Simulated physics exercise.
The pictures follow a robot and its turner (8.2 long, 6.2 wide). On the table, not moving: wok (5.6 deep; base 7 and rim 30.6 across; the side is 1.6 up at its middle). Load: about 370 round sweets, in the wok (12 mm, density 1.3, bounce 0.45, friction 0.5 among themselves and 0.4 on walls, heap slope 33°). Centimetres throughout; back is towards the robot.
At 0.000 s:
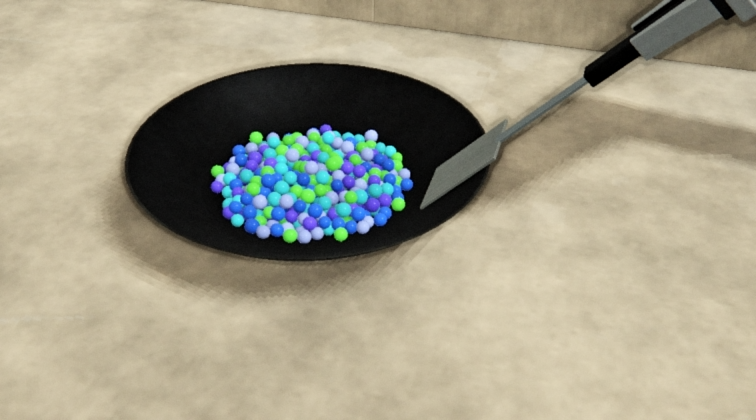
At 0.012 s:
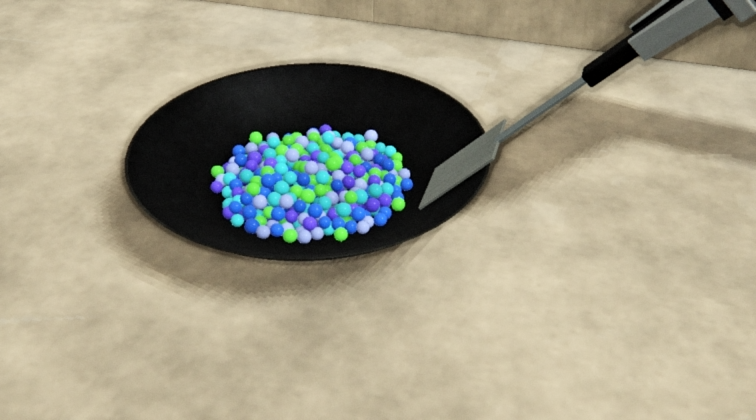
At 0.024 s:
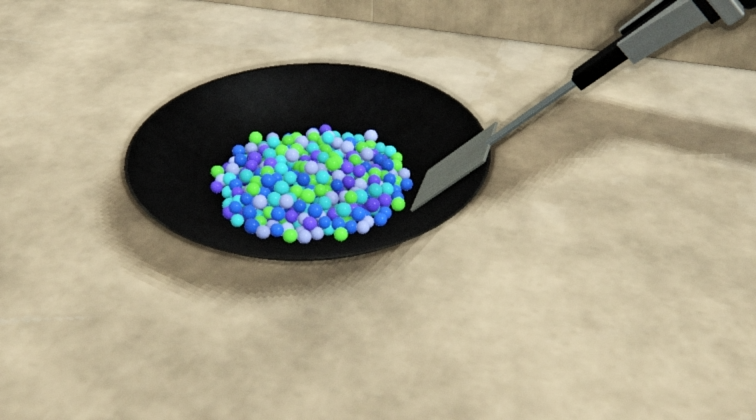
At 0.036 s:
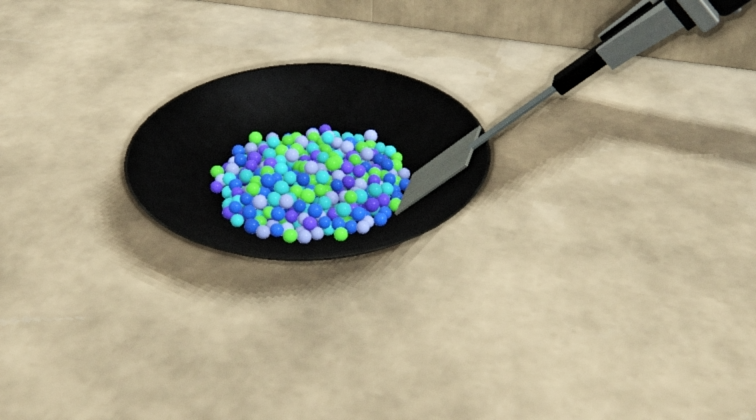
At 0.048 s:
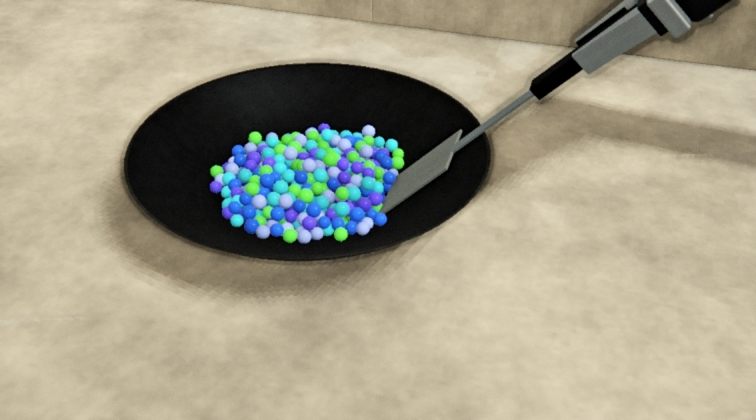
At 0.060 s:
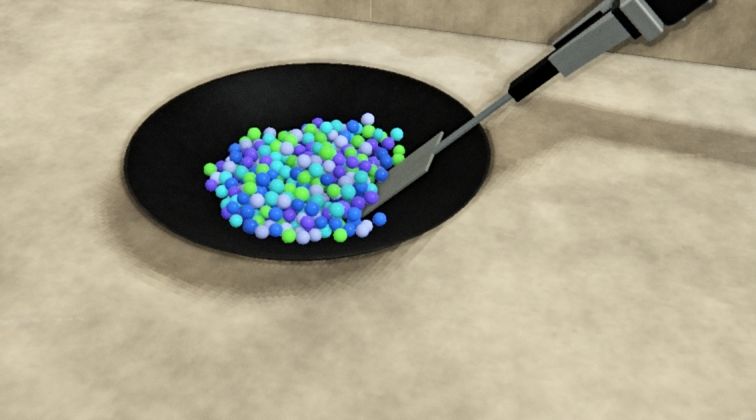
Robot-held turner sliding left and slightly down into a heap of small, round, multicoloured sweets, nudging them inside a still black wok.
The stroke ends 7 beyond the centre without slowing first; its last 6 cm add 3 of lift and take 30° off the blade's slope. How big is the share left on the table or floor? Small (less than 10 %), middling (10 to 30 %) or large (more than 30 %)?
Answer: Middling; 10 to 30 % of the round sweets finish on the table or floor.
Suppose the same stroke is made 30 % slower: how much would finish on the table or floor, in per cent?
In that case some 5 per cent.
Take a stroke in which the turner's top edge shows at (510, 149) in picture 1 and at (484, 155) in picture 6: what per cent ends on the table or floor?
Some 0 per cent.
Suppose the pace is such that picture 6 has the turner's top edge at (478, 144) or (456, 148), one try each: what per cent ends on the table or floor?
About 0 and 5 per cent.
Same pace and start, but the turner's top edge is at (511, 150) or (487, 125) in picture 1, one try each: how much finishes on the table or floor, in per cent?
Some 15 and 25 per cent.
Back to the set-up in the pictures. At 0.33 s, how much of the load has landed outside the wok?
Roughly 10 per cent.
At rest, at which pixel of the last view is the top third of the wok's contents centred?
Near (224, 145).
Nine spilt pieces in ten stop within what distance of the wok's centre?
About 55 cm.
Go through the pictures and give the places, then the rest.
Turner top edge at (501, 138), sloping 47°; upper third of the load around (308, 172), from x 215 to 405, top at y 130; 374 in the wok, in the first picture.
Turner top edge at (500, 139), sloping 47°; upper third of the load around (308, 172), from x 215 to 405, top at y 130, in the second picture.
Turner top edge at (491, 141), sloping 47°; upper third of the load around (308, 172), from x 215 to 405, top at y 130, in the third picture.
Turner top edge at (474, 145), sloping 47°; upper third of the load around (308, 172), from x 215 to 405, top at y 130, in the fourth picture.
Turner top edge at (454, 149), sloping 47°; upper third of the load around (311, 169), from x 215 to 400, top at y 130, in the fifth picture.
Turner top edge at (435, 150), sloping 47°; upper third of the load around (312, 164), from x 210 to 400, top at y 120; 374 in the wok, in the sixth picture.
After 0.09 s, sloping 47°, highest piece 6 above the table; 374 in the wok.
After 0.12 s, sloping 40°, highest piece 7 above the table; 374 in the wok.
After 0.33 s, sloping 17°, highest piece 7 above the table; 322 in the wok, 31 on the table or floor, 21 on the blade or in flight.
After 1.38 s, sloping 17°, highest piece 5 above the table; 320 in the wok, 54 on the table or floor.
At rest, 320 in the wok, 54 on the table or floor. That is 14 % on the table or floor.
